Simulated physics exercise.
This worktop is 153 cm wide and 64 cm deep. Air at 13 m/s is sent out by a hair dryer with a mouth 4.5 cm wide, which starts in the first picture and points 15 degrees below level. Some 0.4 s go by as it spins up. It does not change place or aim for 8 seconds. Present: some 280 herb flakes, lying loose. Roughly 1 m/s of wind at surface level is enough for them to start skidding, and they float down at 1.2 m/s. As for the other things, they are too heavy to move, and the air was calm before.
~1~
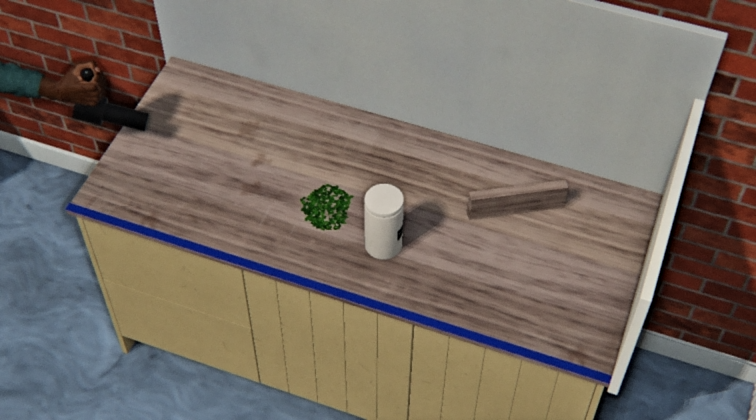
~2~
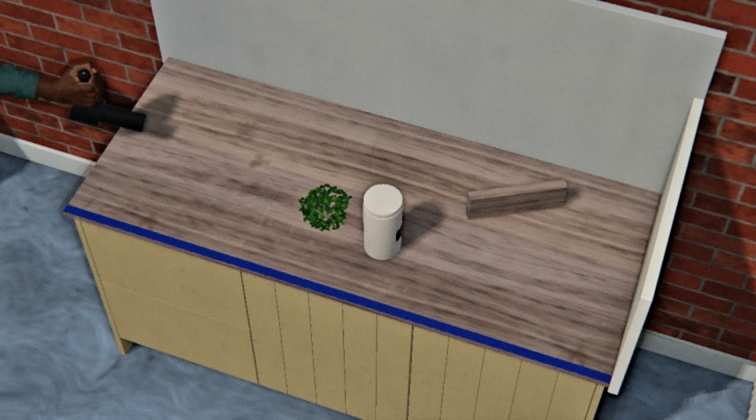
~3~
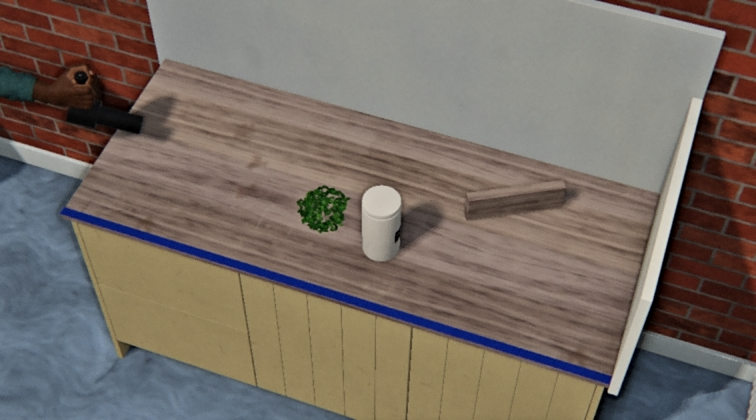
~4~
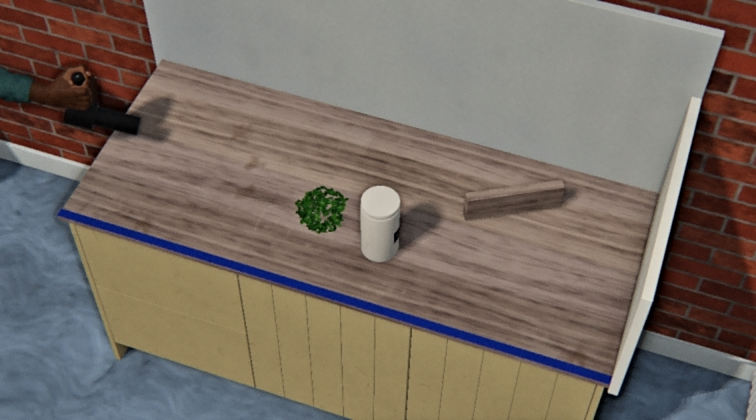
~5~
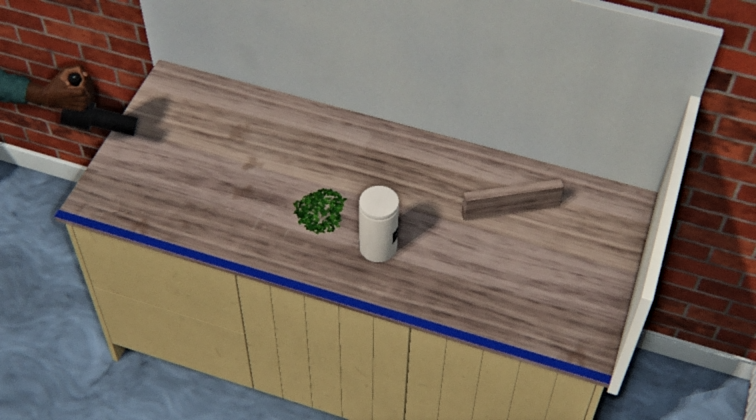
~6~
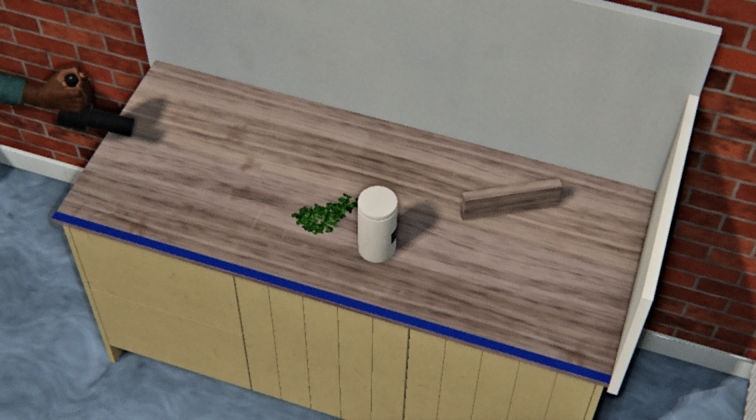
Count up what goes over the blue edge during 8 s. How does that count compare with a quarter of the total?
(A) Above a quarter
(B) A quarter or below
Answer: A.
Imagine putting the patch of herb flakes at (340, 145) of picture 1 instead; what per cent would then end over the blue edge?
That comes to some 70 in a hundred.
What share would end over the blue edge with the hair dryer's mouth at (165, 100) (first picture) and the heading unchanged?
Near 30 per cent.
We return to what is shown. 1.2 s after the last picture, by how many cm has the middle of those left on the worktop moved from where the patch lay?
It works out to close to 65 cm.
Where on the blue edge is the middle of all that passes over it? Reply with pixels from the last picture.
Somewhere about (512, 355).
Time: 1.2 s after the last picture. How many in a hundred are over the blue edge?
About 40 per cent.
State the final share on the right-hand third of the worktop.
About 4 percent.
Then, 1.2 s after the last picture, 76 % are on the move or not yet settled, 45 % are over the blue edge; the middle of those still in play is near (563, 307).
Then, 2.2 s after the last picture, 24 % are on the move or not yet settled, 79 % are over the blue edge; the middle of those still in play is near (577, 337).
Then, 4.0 s after the last picture, 8 % are on the move or not yet settled, 90 % are over the blue edge.
Then, 7.6 s after the last picture, at the end, 92 % are over the blue edge.
